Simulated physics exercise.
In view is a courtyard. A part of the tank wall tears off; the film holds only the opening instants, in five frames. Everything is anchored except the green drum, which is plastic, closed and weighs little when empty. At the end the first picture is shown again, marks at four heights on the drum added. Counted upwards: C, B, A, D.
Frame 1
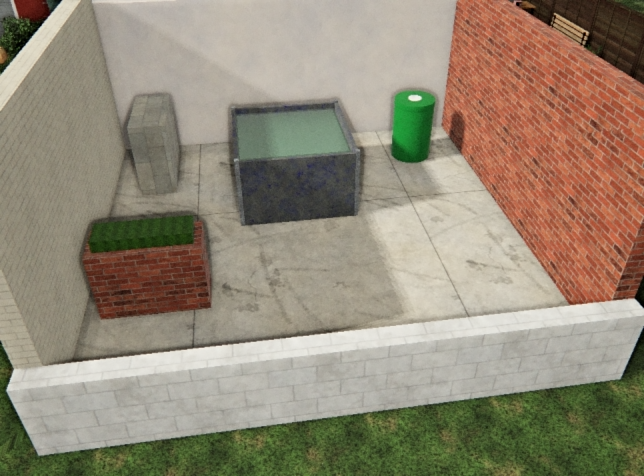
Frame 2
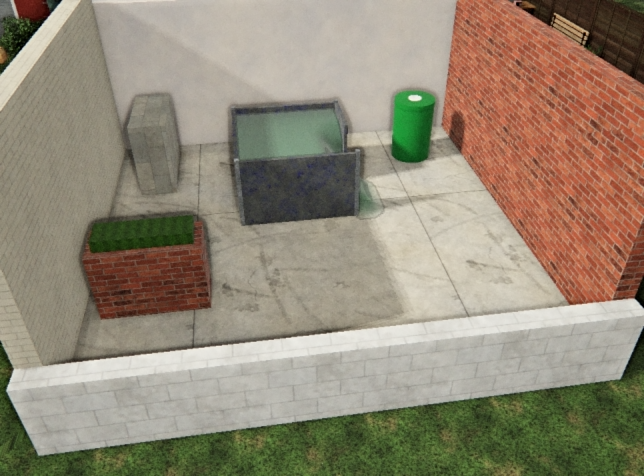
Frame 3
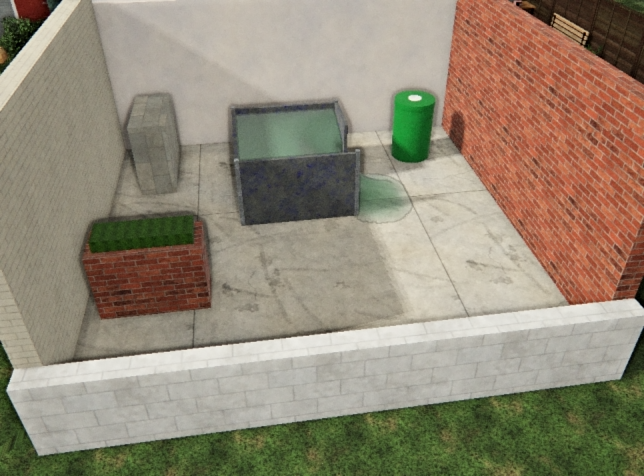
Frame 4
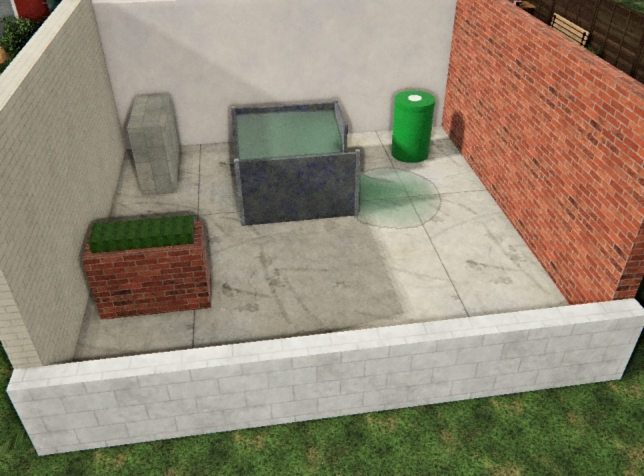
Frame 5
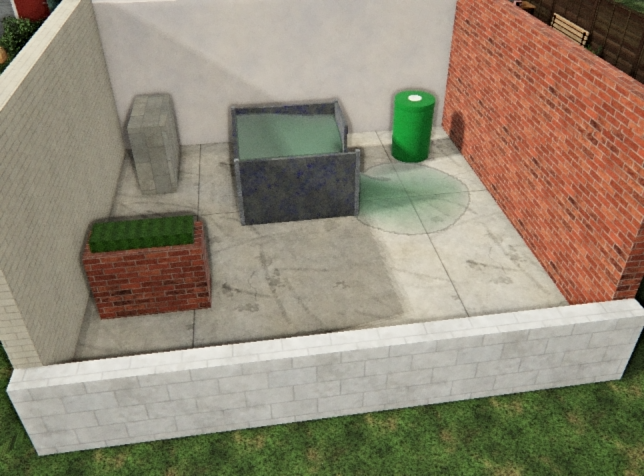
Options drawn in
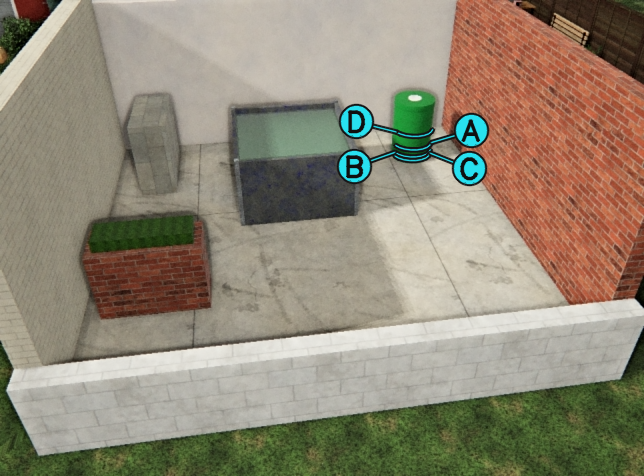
A dark stone tank of greenish water stands near the back of a paved courtyard, seen from above and in front, with grass beyond a low white block wall. A grey block and a brick planter of greenery sit at left, a green drum at right beside a red brick wall. Water escapes the tank's right side and spreads across the paving in a widening pale-green puddle, while the camera stays still.
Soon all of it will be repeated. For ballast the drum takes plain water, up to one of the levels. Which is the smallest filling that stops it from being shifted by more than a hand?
Choose A.
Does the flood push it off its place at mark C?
Yes.
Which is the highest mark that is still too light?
B it is.
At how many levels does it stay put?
Two of them.
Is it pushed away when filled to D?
No, that is safe.
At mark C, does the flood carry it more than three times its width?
No.
On the marked copy, A at (416, 149); B at (416, 156); C at (415, 160); D at (418, 136); from the bottom up C, B, A, D.
For mark A, it does not move.
For mark B, it is pushed about half its own width away.
For mark C, it is pushed about twice its own width away.
For mark D, it does not move.
